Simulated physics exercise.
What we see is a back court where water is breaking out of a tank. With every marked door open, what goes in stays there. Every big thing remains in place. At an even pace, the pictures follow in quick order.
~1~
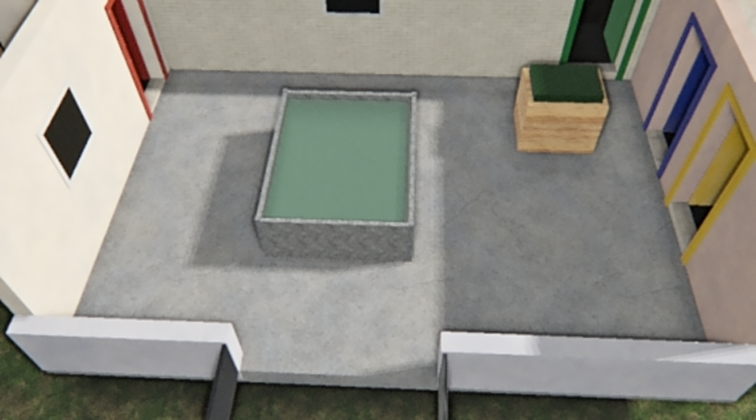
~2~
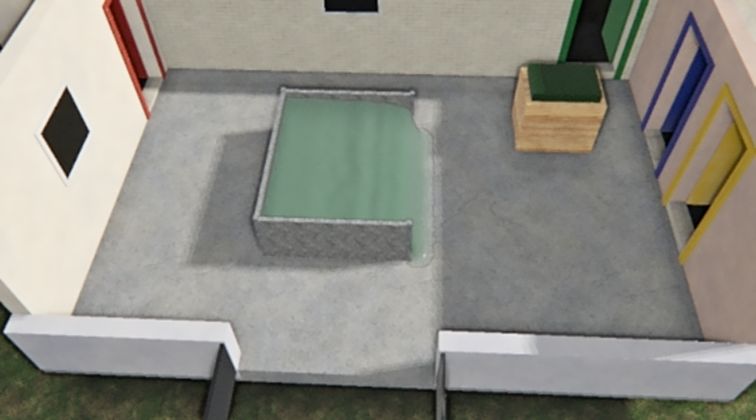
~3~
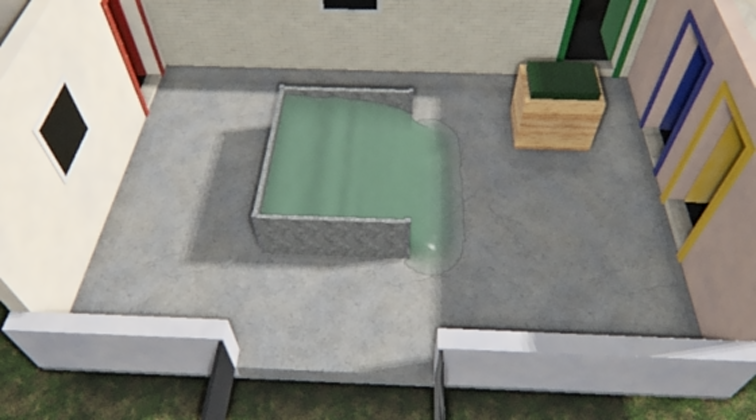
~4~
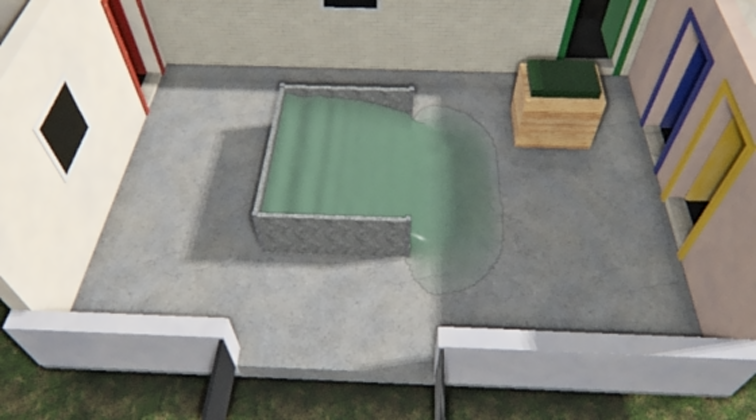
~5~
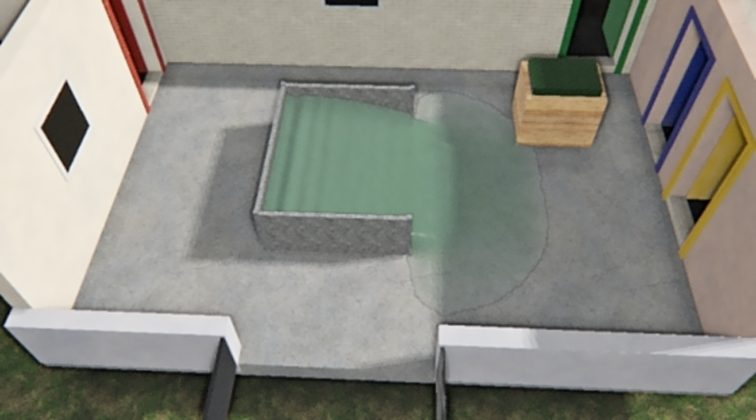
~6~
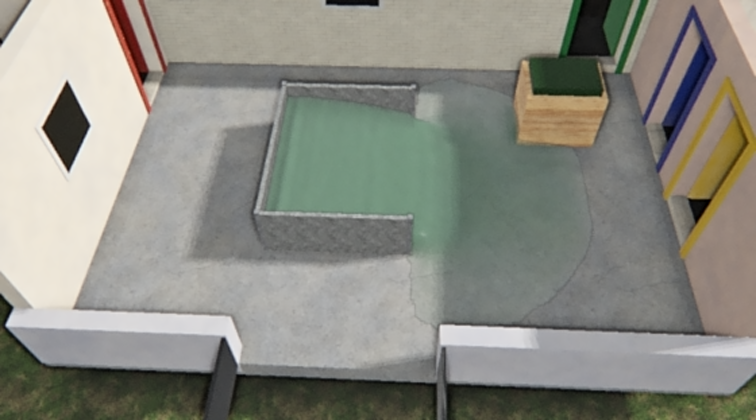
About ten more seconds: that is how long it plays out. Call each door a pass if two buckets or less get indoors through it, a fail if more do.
Red door: Pass, yellow door: Fail, blue door: Fail, green door: Pass.
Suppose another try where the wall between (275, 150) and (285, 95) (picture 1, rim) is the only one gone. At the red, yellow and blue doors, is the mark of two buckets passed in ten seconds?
The red door exceeds the mark; the yellow door falls short; the blue door falls short.
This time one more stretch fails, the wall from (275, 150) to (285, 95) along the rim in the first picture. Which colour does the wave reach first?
First: The one in red.
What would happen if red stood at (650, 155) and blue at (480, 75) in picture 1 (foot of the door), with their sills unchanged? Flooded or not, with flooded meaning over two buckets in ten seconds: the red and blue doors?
Well, the red one runs over, and as for the blue one, it runs over.
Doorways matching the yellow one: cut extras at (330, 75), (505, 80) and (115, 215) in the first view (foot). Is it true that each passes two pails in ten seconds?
First door doesn't reach it, second door gets past it, third door doesn't reach it.
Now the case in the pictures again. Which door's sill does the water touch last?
Result: The red-painted one.
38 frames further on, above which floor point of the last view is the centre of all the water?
Close to pixel (492, 197).
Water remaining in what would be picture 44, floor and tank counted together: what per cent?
Some 76 per cent.
A moment on, water covers 40 % of the floor; the red door not reached, the yellow door over two buckets in, the blue door over two buckets in, the green door not reached.
Next, water covers 45 % of the floor; the red door not reached, the yellow door far over two buckets in, the blue door far over two buckets in, the green door wet at the sill, nothing in.
Then, water covers 55 % of the floor; the red door not reached, the yellow door far over two buckets in, the blue door far over two buckets in, the green door wet at the sill, nothing in.
Later, water covers 80 % of the floor; the red door wet at the sill, nothing in, the yellow door far over two buckets in, the blue door far over two buckets in, the green door under two buckets in.
In the end, water covers 95 % of the floor; the red door under two buckets in, the yellow door far over two buckets in, the blue door far over two buckets in, the green door under two buckets in.
